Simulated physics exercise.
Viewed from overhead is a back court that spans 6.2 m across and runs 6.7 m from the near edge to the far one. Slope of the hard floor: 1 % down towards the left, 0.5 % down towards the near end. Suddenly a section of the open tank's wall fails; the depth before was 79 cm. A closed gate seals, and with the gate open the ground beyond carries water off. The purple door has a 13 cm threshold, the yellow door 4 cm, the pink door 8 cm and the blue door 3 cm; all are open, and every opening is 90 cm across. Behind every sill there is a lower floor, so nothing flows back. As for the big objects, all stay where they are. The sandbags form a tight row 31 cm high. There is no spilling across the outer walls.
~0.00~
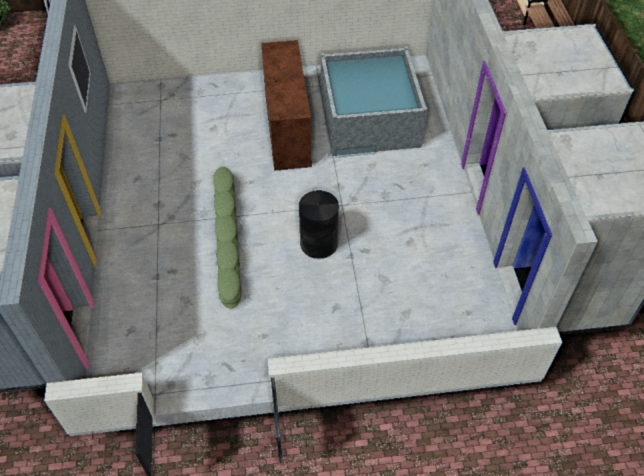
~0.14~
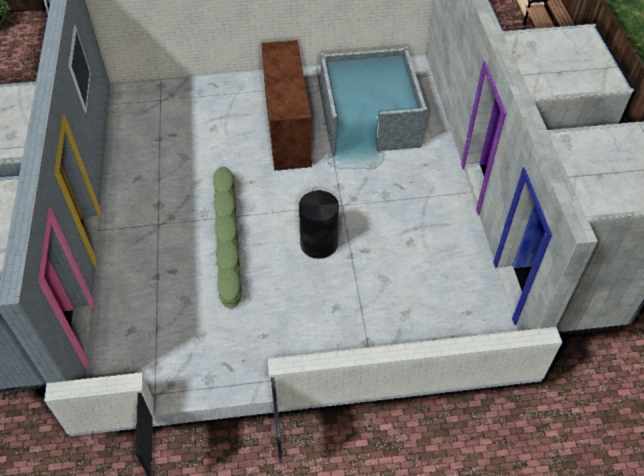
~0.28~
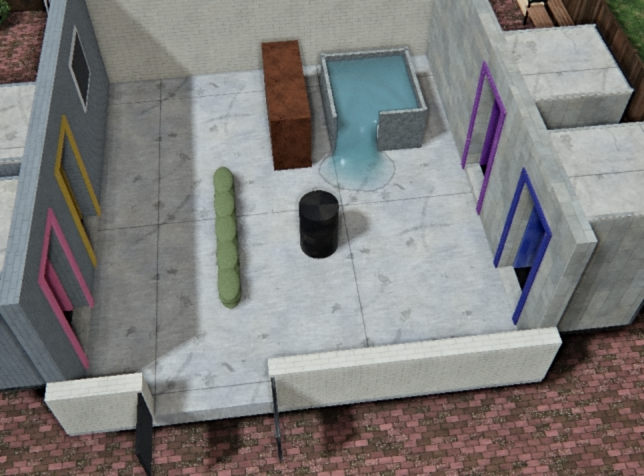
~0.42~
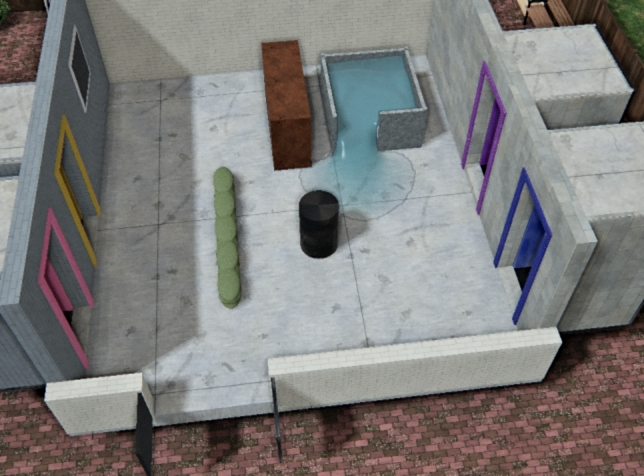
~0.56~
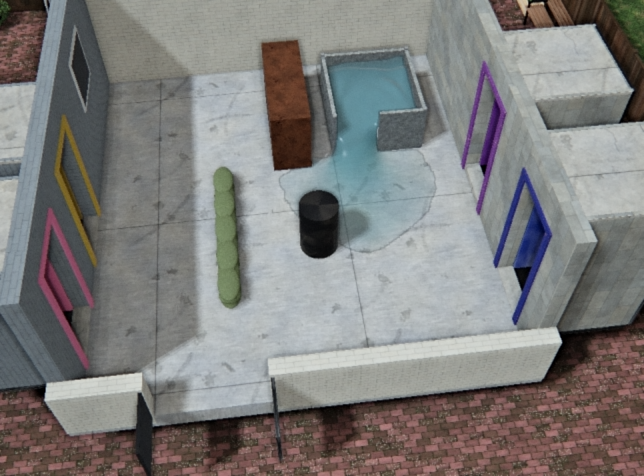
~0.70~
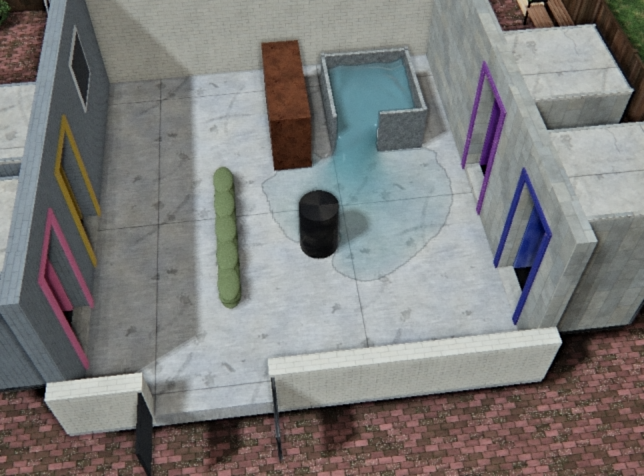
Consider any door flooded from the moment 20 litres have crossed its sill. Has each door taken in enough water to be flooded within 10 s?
The purple door will see an amount within the limit come in; the yellow door will see an amount within the limit come in; the pink door will see an amount within the limit come in; the blue door will see too much water come in.
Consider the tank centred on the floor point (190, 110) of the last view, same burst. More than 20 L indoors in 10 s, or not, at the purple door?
After that, the purple door ends up inside the limit.
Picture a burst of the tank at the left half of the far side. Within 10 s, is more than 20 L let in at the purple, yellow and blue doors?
At purple the amount is beneath the mark, at yellow it is beneath the mark, and at blue it is beneath the mark.
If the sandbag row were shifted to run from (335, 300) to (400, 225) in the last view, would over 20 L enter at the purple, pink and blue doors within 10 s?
Against that limit: Purple below, pink over, blue past it.
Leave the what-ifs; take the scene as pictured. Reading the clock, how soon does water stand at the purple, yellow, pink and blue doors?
Times: Purple 1.0 seconds, yellow 7.0 seconds, pink 5.0 seconds, blue 1.4 seconds.
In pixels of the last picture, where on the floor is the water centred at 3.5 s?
The water's centre sits at about (371, 222).
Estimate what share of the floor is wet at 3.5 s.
I'd say around 40 %.
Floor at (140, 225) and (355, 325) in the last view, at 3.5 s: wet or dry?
I'd say spared, then drenched.
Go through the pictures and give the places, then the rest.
In the first frame, still water, 79 cm deep, in the open tank at (372, 85).
In the second frame, water pours out at (357, 137) and has run 0.5 m, to (330, 159); typically 10 cm deep outside, 79 cm at the open tank's back.
In the third frame, water pours out at (357, 140) and has run 0.9 m, to (375, 186); typically 11 cm deep outside, 79 cm at the open tank's back.
In the fourth frame, water pours out at (357, 141) and has run 1.5 m, to (356, 216); typically 7 cm deep outside, 70 cm at the open tank's back.
In the fifth frame, water pours out at (357, 141) and has run 2.1 m, to (362, 248); typically 5 cm deep outside, 66 cm at the open tank's back.
In the sixth frame, water pours out at (357, 141) and has run 2.6 m, to (368, 276); typically 4 cm deep outside, 68 cm at the open tank's back.
After 1.4 s water covers 30 % of the floor and is deepest (37 cm) near (344, 157); purple door 5 cm at the sill, 0 L in, yellow door not reached, pink door not reached, blue door 3 cm at the sill, 0 L in.
After 2.2 s water covers 35 % of the floor and is deepest (34 cm) near (525, 355); purple door 3 cm at the sill, 0 L in, yellow door not reached, pink door not reached, blue door 8 cm at the sill, 4 L in.
After 3.5 s water covers 40 % of the floor and is deepest (20 cm) near (419, 344); purple door 2 cm at the sill, 0 L in, yellow door not reached, pink door not reached, blue door 13 cm at the sill, 35 L in.
After 6.0 s water covers 55 % of the floor and is deepest (14 cm) near (84, 407); purple door 4 cm at the sill, 0 L in, yellow door not reached, pink door 5 cm at the sill, 0 L in, blue door 9 cm at the sill, 104 L in.
After 10.0 s water covers 80 % of the floor and is deepest (8 cm) near (296, 382); purple door 3 cm at the sill, 0 L in, yellow door 3 cm at the sill, 0 L in, pink door 6 cm at the sill, 1 L in, blue door 4 cm at the sill, 131 L in.
